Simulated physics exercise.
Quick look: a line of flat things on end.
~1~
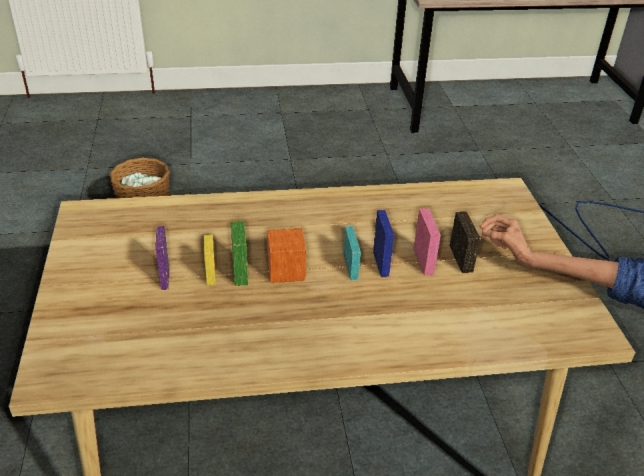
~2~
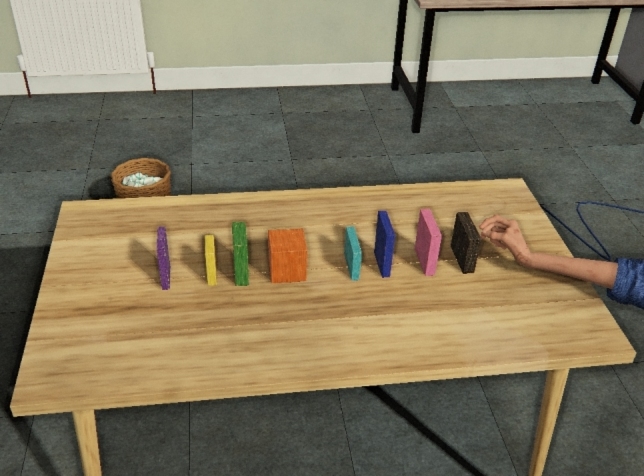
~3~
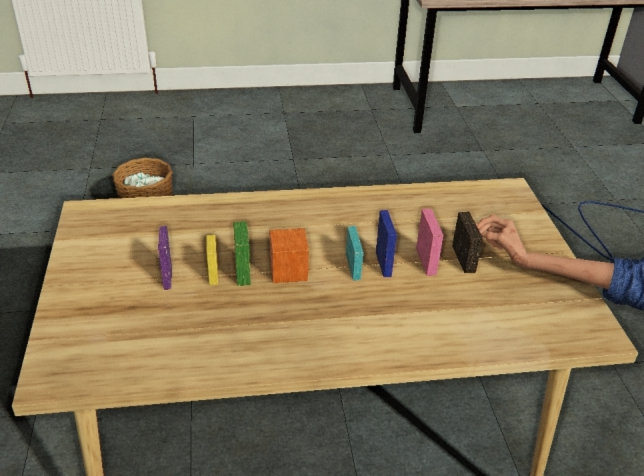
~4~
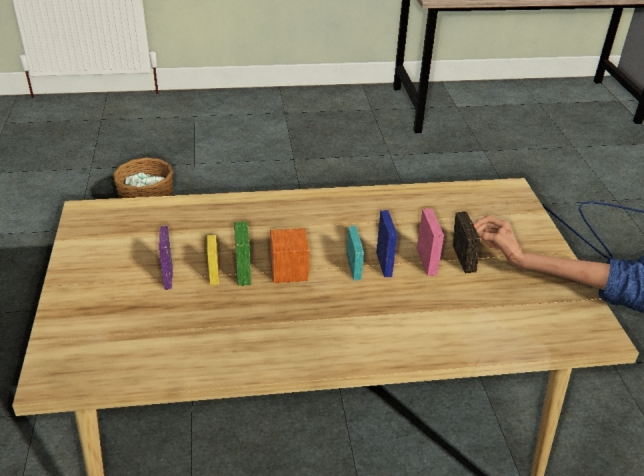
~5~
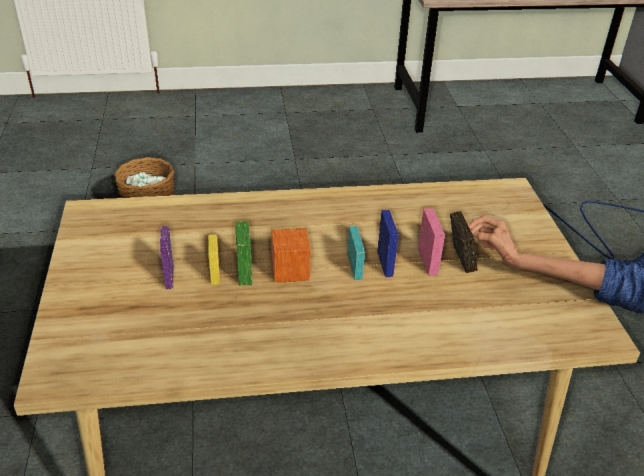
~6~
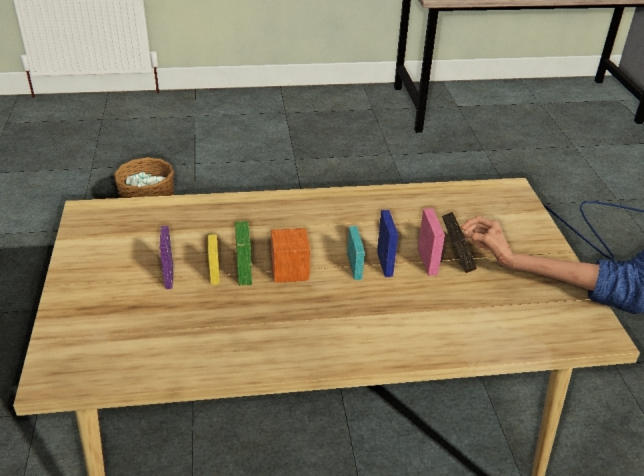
Eight upright coloured blocks stand in a line across a pale wooden table, seen from above at an angle in a room with dark floor tiles and a pale green wall. From left to right they are purple, yellow, green, orange, turquoise, blue, pink and black, with a wicker basket behind the table. A hand at the right pushes the black block, which tilts left towards the pink one, while the view shifts very slightly.
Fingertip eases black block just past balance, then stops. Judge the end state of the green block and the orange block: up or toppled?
End state: Green block up, orange block up.
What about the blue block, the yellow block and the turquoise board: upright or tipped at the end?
The blue block goes down; the yellow block remains standing; the turquoise board goes down.
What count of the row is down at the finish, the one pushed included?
4.
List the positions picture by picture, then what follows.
Green block (239, 254); orange block (286, 255), in the first frame.
Yellow block (211, 261); turquoise board (353, 253), in the second frame.
Pink board (429, 242); blue block (386, 244), in the third frame.
Black block 5° over; yellow block (213, 260); turquoise board (355, 253), in the fourth frame.
Black block 14° over; pink board (431, 242); blue block (387, 244), in the fifth frame.
Black block 25° over; green block (243, 254); orange block (290, 255), in the sixth frame.
Then, 0.30 s after the last picture, black block 68° over; pink board tipped 43° from how it was.
Then, 0.40 s after the last picture, black block 73° over; pink board tipped 64° from how it was; blue block tipped 29° from how it was.
Then, 0.50 s after the last picture, black block 75° over; pink board on its side; blue block tipped 59° from how it was; turquoise board tipped 52° from how it was.
Then, 0.60 s after the last picture, black block 75° over; blue block tipped 70° from how it was; pink board on its side; turquoise board on its side.
At rest, tipped over on the table, pink board, blue block and turquoise board; the other 3 in place. Seen from the same camera at the end, green block near (243, 254), orange block near (290, 255).
